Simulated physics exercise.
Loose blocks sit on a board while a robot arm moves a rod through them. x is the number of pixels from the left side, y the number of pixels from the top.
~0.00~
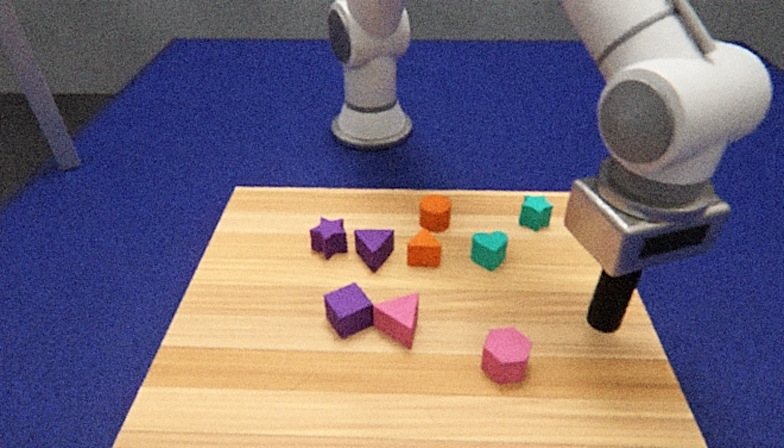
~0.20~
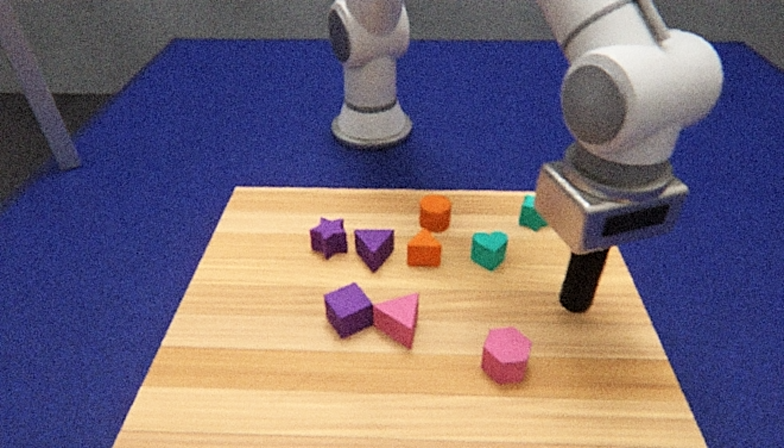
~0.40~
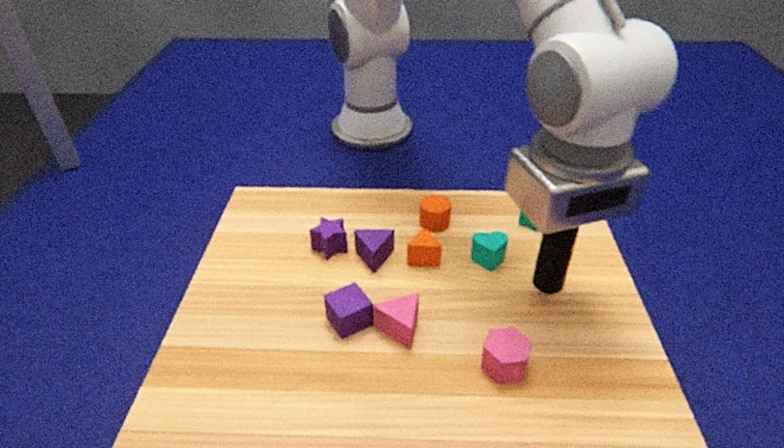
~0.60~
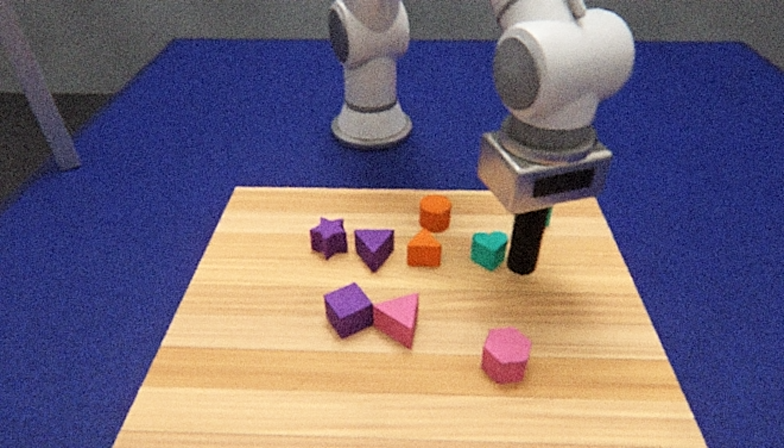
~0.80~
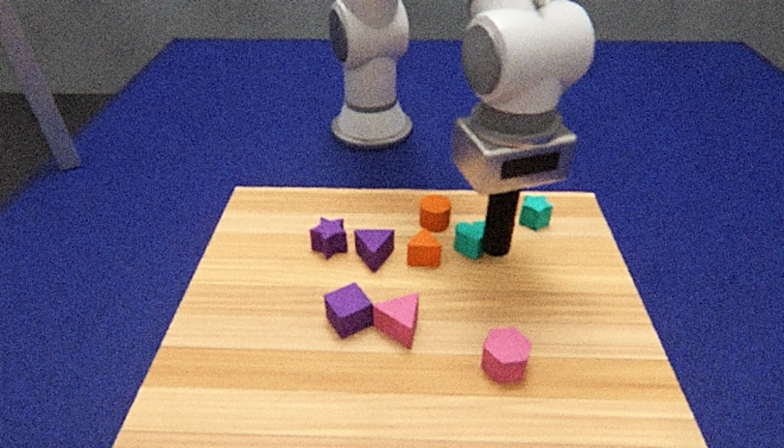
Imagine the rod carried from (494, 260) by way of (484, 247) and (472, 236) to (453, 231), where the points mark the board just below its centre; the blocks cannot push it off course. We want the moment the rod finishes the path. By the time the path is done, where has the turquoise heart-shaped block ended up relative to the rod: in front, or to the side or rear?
Expect to find it ahead of the rod.
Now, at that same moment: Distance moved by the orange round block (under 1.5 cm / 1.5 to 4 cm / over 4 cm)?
Ends 1.5 to 4 cm away.
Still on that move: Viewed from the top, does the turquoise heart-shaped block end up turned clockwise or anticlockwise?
From above, counter-clockwise.
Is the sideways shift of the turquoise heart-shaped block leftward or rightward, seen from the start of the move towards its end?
It's going to go left.
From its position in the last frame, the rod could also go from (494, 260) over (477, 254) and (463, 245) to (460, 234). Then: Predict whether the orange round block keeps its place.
Here the orange round block moves off its spot.
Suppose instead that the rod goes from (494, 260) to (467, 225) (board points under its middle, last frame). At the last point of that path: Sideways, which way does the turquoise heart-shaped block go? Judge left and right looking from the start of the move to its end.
Answer: Left.
On the path given first. Halfway along, rod (480, 230); turquoise heart-shaped block (454, 217), turned 30° anticlockwise.
At the end, rod (454, 220); orange triangular block in place; orange round block (417, 197); turquoise heart-shaped block (429, 214), turned 40° anticlockwise.
